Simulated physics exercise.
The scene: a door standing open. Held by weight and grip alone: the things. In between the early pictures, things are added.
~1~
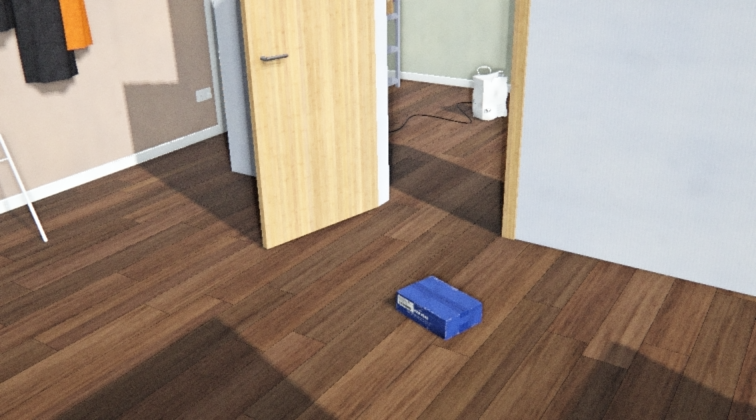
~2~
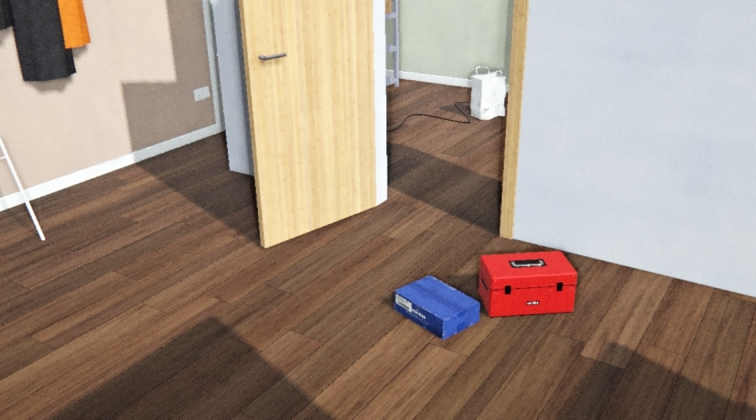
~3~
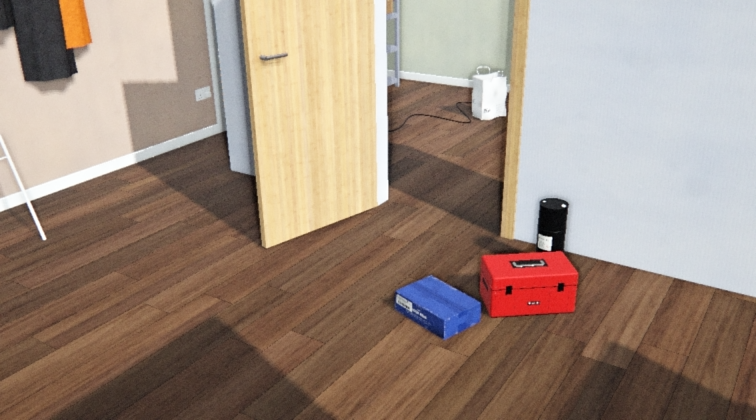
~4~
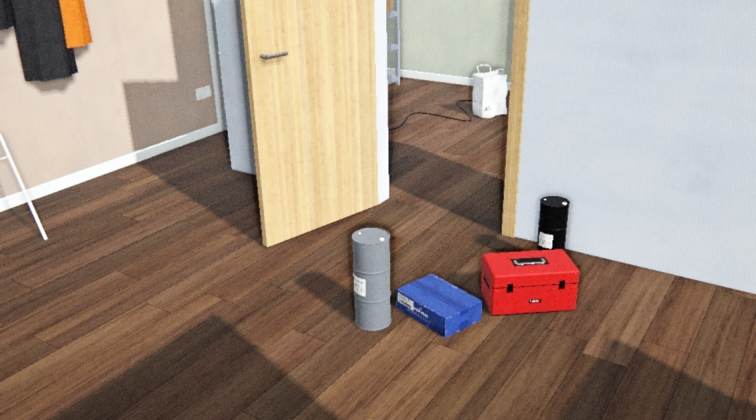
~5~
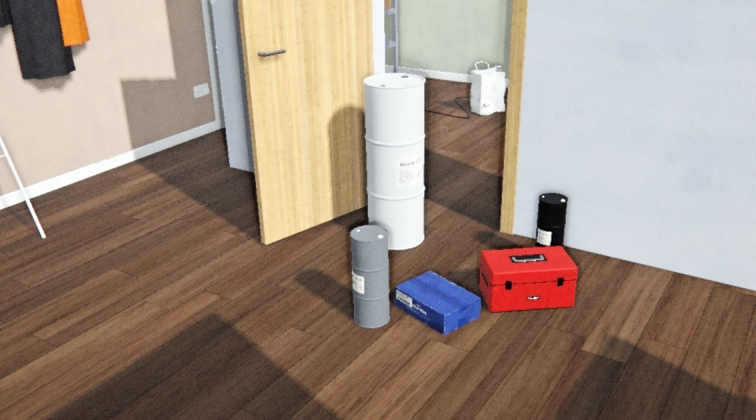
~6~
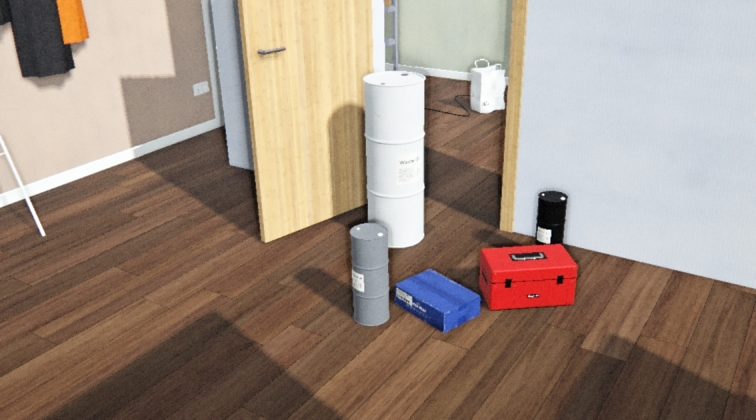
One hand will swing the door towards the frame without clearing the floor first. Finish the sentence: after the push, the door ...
After the push, the door halts partway.
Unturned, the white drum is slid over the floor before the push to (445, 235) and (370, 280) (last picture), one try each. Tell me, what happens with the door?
First, it gets caught partway; second, it swings home.
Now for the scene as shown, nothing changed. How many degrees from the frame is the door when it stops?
Roughly 60°.
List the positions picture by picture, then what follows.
In the first picture, door wide open and still.
In the second picture, door wide open and still; red toolbox (526, 284).
In the third picture, door wide open and still; black canister (551, 238); blue parcel (437, 306).
In the fourth picture, door wide open and still; red toolbox (528, 282); grey canister (372, 280).
In the fifth picture, door wide open and still; black canister (550, 233); blue parcel (437, 302).
In the sixth picture, door wide open and still; white drum (395, 160); red toolbox (526, 277).
Then, 0.50 s on from there, door at 90°.
Then, 0.70 s on from there, door at 79°.
Then, 1.00 s on from there, door at 62°.
In the end, door at 61°; all 5 unmoved. At the end, from the last picture's camera, white drum near (400, 160).
